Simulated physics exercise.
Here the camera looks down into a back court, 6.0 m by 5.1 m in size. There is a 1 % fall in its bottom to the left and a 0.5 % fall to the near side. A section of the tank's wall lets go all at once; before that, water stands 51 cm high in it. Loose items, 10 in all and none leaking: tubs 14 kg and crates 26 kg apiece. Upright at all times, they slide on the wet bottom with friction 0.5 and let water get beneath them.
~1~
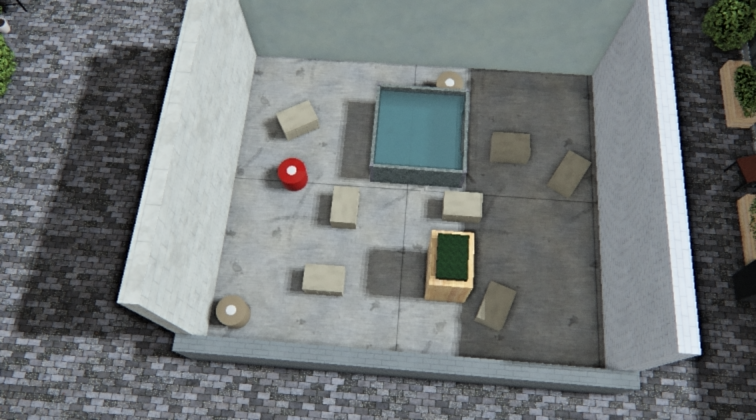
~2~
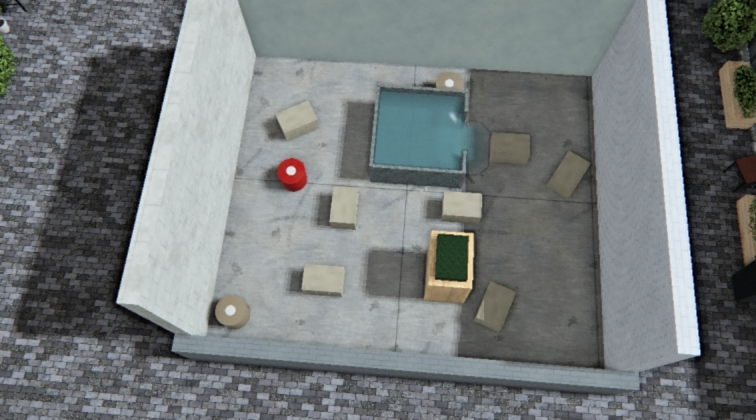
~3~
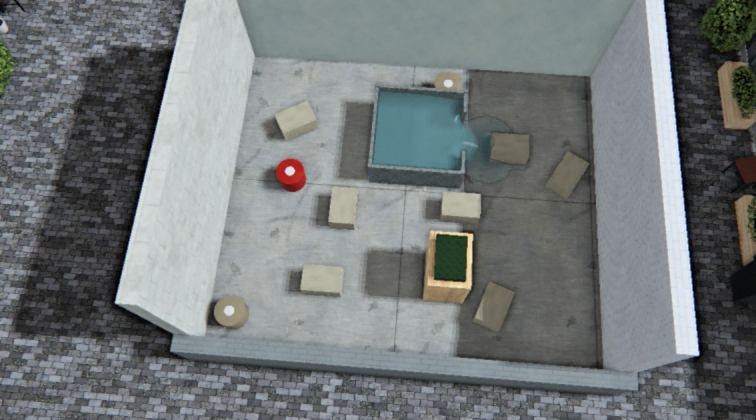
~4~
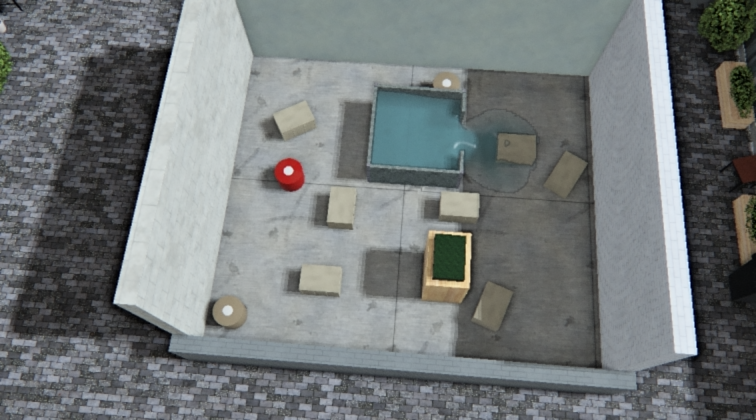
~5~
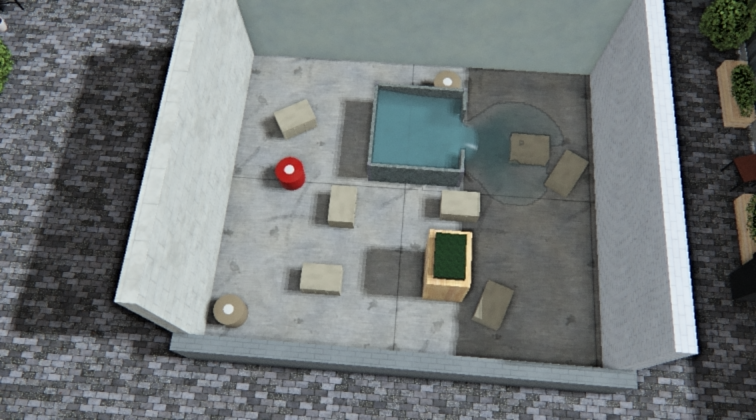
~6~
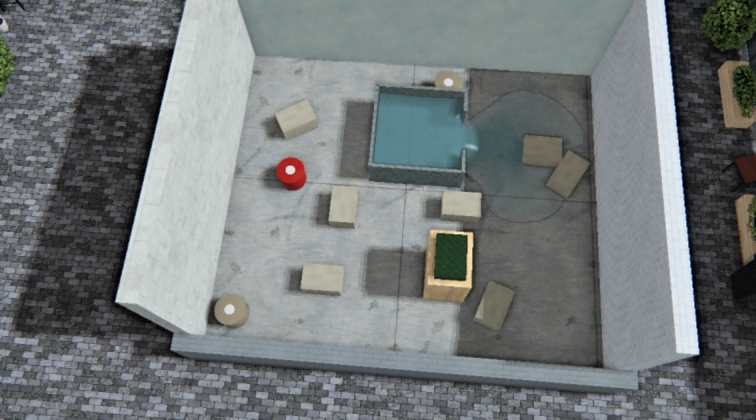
Water stands in a square, grey-walled tank in a paved back court, seen from high above by a nearly still camera. Beige crates lie scattered around it, with a red tub to its left, two tan tubs near the walls and a green-topped wooden box below. A gap opens in the tank's right wall, water pours out in a widening rounded sheet, and the nearest crate slides a short way right while the others stay put.
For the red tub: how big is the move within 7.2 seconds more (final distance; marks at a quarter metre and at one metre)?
Expect it to remain essentially still.
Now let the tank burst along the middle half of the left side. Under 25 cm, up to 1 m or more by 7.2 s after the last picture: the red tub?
Note: Red tub displaced a long way.
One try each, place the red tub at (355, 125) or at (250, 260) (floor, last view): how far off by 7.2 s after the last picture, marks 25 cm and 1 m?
Respectively: It rests almost unmoved; it rests almost unmoved.
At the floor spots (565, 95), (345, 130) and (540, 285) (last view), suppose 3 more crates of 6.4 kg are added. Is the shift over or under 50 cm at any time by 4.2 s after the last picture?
From first to last: Surpasses it, does not reach it, surpasses it.
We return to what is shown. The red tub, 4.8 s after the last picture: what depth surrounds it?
Near 0 cm deep.
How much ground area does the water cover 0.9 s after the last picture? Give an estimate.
Wet area: Approx. 9.0 m2.
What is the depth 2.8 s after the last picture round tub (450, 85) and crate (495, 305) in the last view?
About 7 and 3 cm.
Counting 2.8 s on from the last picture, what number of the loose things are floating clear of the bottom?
It comes to 1 of them.
Then, 0.9 s after the last picture the red tub is near (291, 170), 0.0 m from its start, aground; 0 afloat.
Then, 2.8 s after the last picture the red tub is near (291, 170), 0.0 m from its start, aground; 1 afloat.
Then, 4.8 s after the last picture the red tub is near (291, 170), 0.0 m from its start, aground; 0 afloat.
Then, 7.2 s after the last picture the red tub is near (291, 170), 0.0 m from its start, aground; 0 afloat.
